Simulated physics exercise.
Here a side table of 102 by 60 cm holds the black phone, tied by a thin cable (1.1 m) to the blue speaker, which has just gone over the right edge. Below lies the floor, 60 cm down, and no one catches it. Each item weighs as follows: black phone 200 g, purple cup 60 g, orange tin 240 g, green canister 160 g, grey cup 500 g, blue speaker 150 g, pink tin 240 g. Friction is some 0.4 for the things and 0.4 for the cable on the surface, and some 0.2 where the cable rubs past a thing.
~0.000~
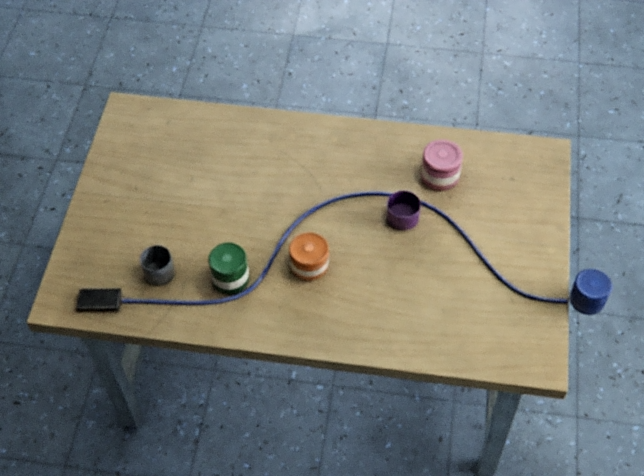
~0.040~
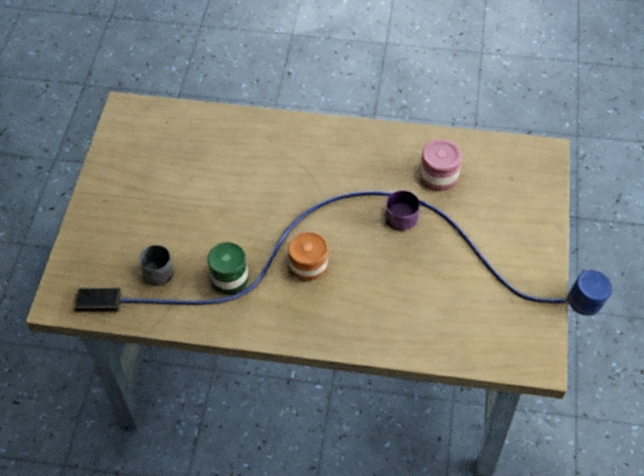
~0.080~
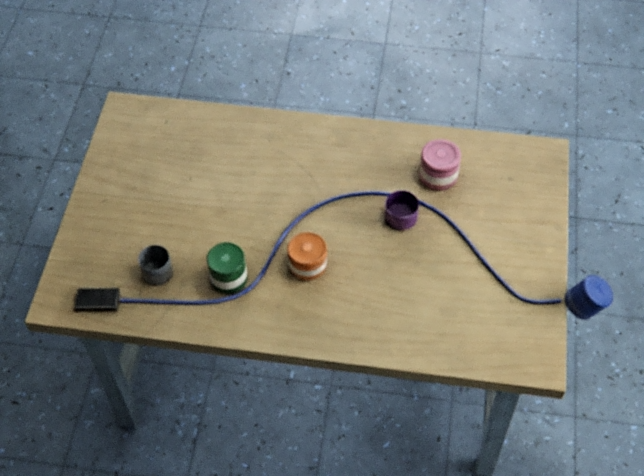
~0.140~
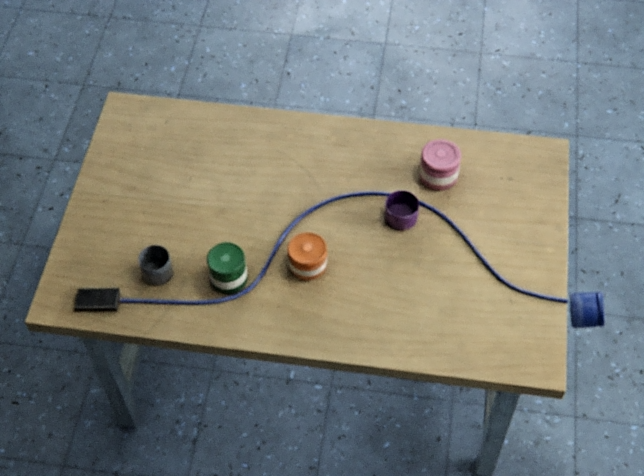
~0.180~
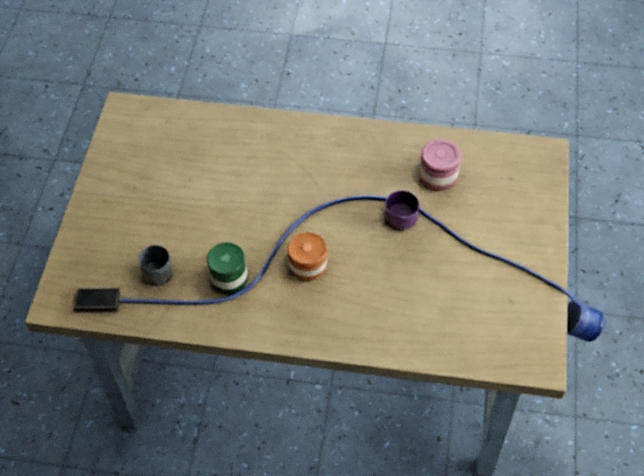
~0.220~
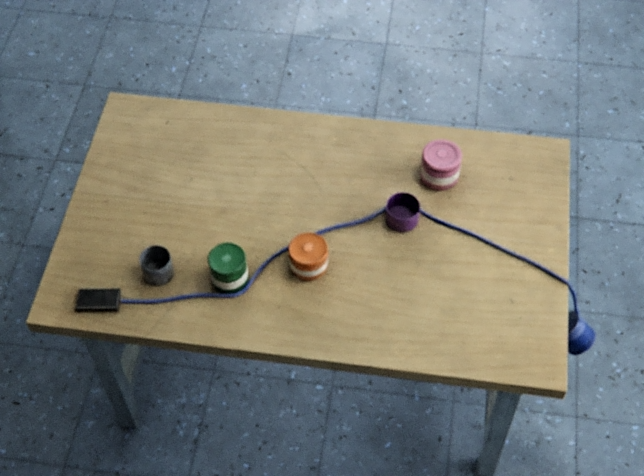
Wooden table with cups and tins, a blue speaker dropping past the right edge and pulling its cable from curved to straighter.
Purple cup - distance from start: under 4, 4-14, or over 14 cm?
Over 14 cm.
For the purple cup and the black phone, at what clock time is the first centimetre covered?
Approx. times - purple cup: 0.24 s, black phone: 0.70 s.
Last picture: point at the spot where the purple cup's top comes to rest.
Check near (417, 310) - that's where it comes to rest.
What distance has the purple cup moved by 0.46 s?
The purple cup is 20 cm out of place.
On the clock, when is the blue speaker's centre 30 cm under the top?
Reply: Never.
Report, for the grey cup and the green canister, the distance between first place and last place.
For the grey cup it's 0 cm, while the green canister comes to 0 cm.
At 0.5 s, the cable's tail end at (126, 300); purple cup 20 cm off its start, blue speaker over the edge, black phone 1 cm off its start.
At 0.7 s, the cable's tail end at (127, 300); purple cup 25 cm off its start, blue speaker over the edge, black phone 1 cm off its start.
At 1.0 s, the cable's tail end at (129, 300); purple cup 25 cm off its start at (417, 310), blue speaker over the edge, black phone 1 cm off its start at (105, 297).
At 1.2 s, the cable's tail end at (129, 300); purple cup 25 cm off its start, blue speaker over the edge, black phone 1 cm off its start.
At 2.4 s, the cable's tail end at (129, 300); purple cup 24 cm off its start at (417, 310), blue speaker over the edge, black phone 1 cm off its start at (106, 297).
